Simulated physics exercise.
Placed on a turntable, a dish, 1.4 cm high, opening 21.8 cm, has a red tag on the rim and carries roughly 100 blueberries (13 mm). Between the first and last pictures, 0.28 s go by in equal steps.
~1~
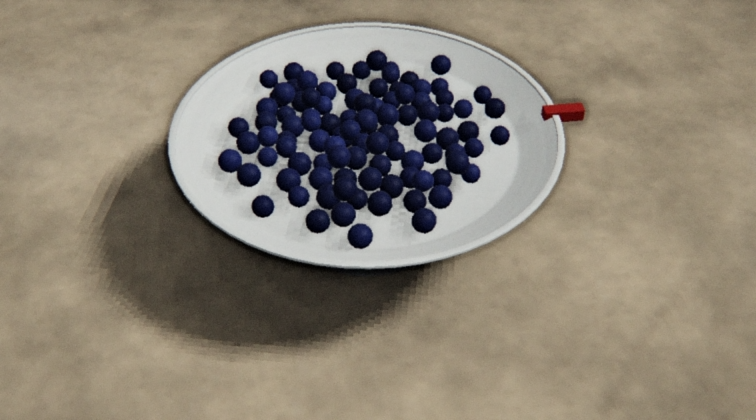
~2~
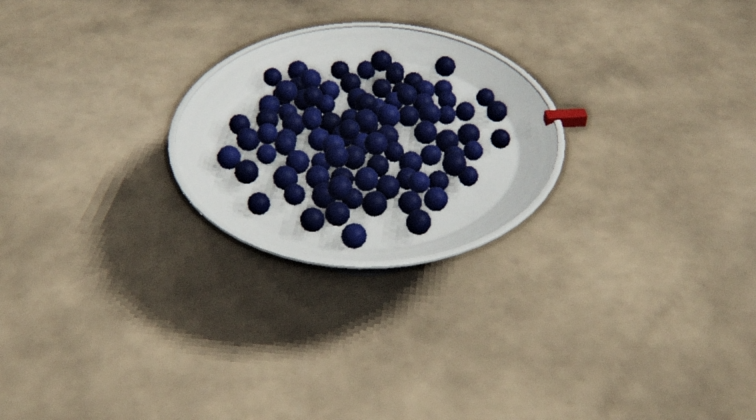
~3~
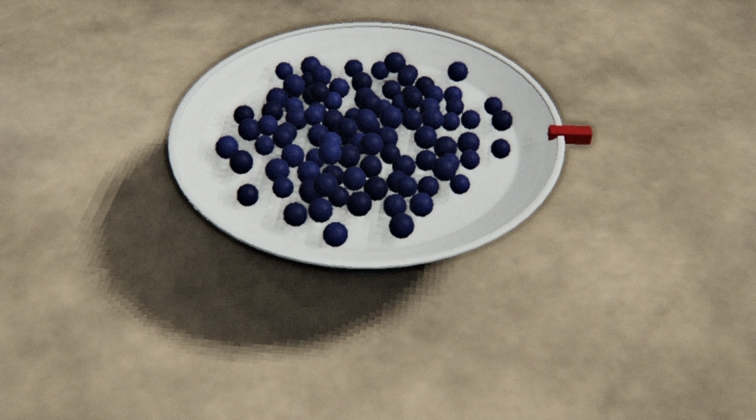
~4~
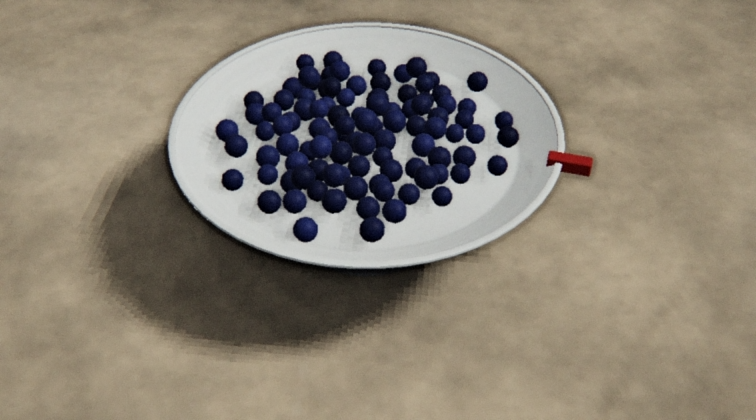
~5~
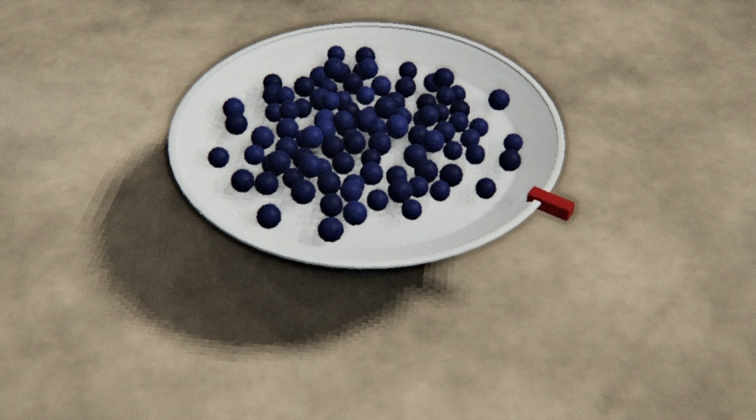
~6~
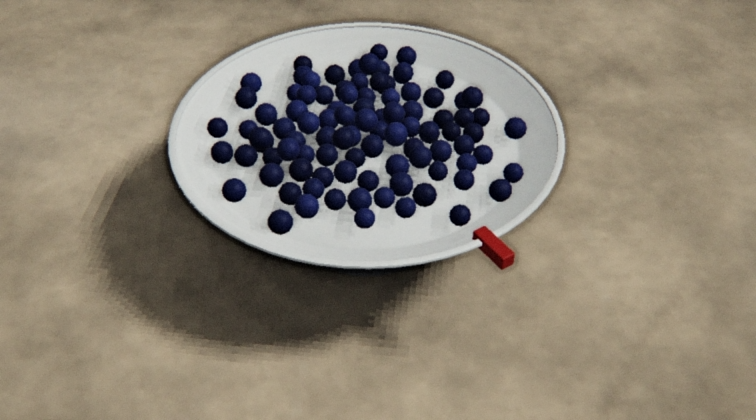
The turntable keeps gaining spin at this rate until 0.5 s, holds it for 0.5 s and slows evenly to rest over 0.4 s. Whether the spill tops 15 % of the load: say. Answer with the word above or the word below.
The word is above.
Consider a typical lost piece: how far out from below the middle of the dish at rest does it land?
I'd put it at close to 20 centimetres.
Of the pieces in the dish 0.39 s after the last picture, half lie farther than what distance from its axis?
9.0 cm.
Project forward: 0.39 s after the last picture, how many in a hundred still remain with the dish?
About 55 percent.
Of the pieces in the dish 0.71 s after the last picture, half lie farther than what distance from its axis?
Roughly 8.5 cm.
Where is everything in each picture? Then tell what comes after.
Dish at (367, 263); turned 0 degrees, tag at (563, 110); top of the load at (335, 71), in the first picture.
Dish at (367, 263); turned 3 degrees, tag at (566, 116); top of the load at (395, 71), in the second picture.
Dish at (367, 263); turned 10 degrees, tag at (570, 132); top of the load at (284, 71), in the third picture.
Dish at (367, 263); turned 23 degrees, tag at (570, 161); top of the load at (340, 71), in the fourth picture.
Dish at (367, 263); turned 41 degrees, tag at (551, 201); top of the load at (408, 71), in the fifth picture.
Dish at (367, 263); turned 64 degrees, tag at (493, 245); top of the load at (358, 69), in the sixth picture.
Then, 0.39 s after the last picture, fallen right of where it stops 5 %, dish 55 %, fallen in front of where it stops 5 %, in the air 30 %; middle of the pieces not yet landed near (377, 140).
Then, 0.71 s after the last picture, fallen behind where it stops 15 %, fallen right of where it stops 20 %, dish 15 %, fallen left of where it stops 15 %, fallen in front of where it stops 20 %, in the air 5 %; middle of the pieces not yet landed near (362, 137).
Then, 0.99 s after the last picture, fallen behind where it stops 20 %, fallen right of where it stops 25 %, dish 10 %, fallen left of where it stops 20 %, fallen in front of where it stops 25 %; middle of the pieces not yet landed near (388, 105).
Then, 1.27 s after the last picture, fallen behind where it stops 20 %, fallen right of where it stops 25 %, dish 10 %, fallen left of where it stops 20 %, fallen in front of where it stops 25 %; middle of the pieces not yet landed near (398, 122).
In the end, fallen behind where it stops 20 %, fallen right of where it stops 25 %, dish 10 %, fallen left of where it stops 20 %, fallen in front of where it stops 25 %.
